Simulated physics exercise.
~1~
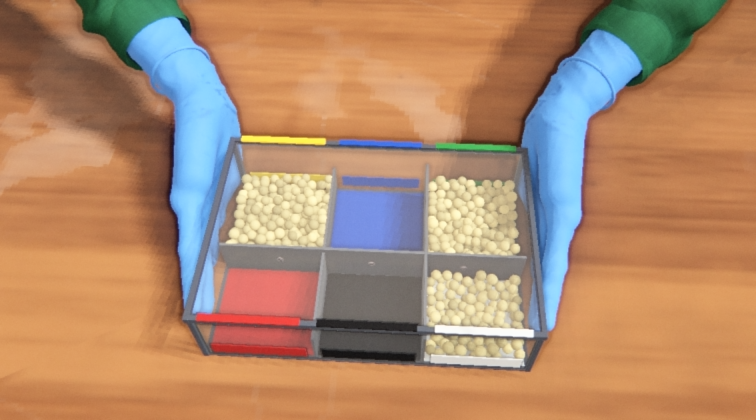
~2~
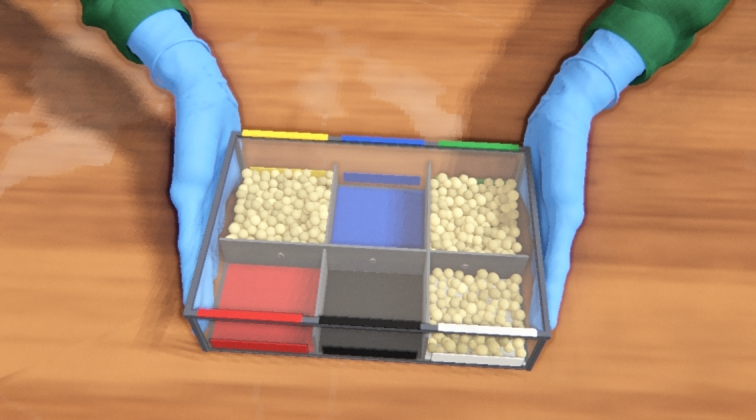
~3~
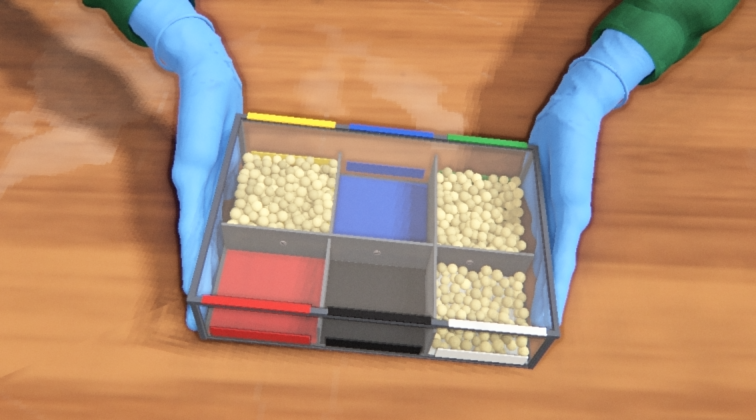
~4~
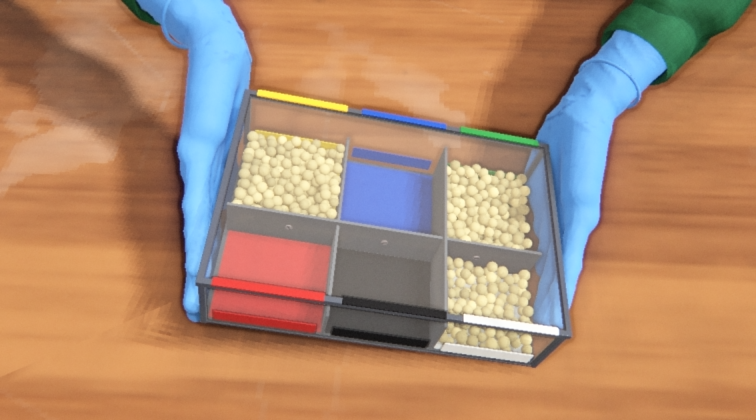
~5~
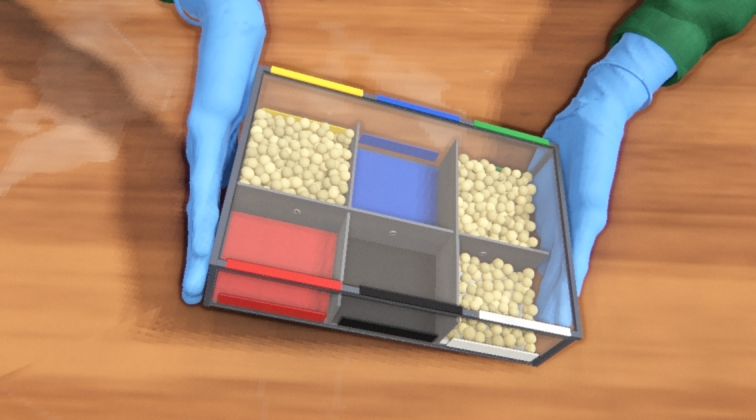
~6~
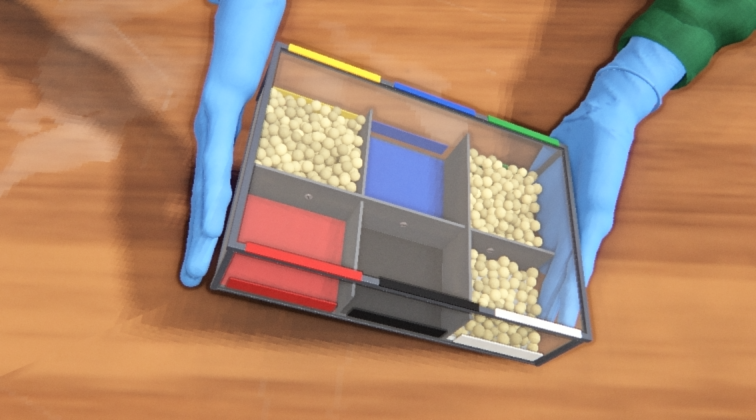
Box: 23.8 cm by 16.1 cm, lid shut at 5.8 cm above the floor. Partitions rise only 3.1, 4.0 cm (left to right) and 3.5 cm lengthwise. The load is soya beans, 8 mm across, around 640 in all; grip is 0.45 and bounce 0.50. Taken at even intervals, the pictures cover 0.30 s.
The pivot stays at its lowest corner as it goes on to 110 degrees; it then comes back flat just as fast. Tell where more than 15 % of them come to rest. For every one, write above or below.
Red compartment below, blue compartment below, green compartment above, yellow compartment below, white compartment above, black compartment below.
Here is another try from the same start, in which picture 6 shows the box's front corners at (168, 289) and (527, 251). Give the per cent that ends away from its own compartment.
It comes to around 30 per cent in that case.
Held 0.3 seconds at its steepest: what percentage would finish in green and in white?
Green keeps 65% and white keeps 35%.
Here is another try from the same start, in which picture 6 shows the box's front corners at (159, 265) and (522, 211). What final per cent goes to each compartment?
Each compartment ends with this per cent: Red 0, blue 5, green 35, yellow 55, white 5 and black 0.
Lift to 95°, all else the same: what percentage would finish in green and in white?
Shares: Green 60, white 30, in per cent.
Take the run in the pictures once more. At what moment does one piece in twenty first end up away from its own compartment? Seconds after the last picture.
Somewhere near 0.55 s.
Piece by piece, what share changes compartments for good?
40 percent.
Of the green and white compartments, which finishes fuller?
The green compartment ends up with more.
Then, 0.95 s after the last picture, tilt 109 degrees; blue 10 %, green 55 %, yellow 5 %, white 25 %.
Then, 1.58 s after the last picture, tilt 48 degrees; green 65 %, white 35 %.
Then, 2.26 s after the last picture, tilt 0 degrees; green 65 %, white 35 %.
In the end, red 0 %, blue 0 %, green 65 %, yellow 0 %, white 35 %, black 0 %.
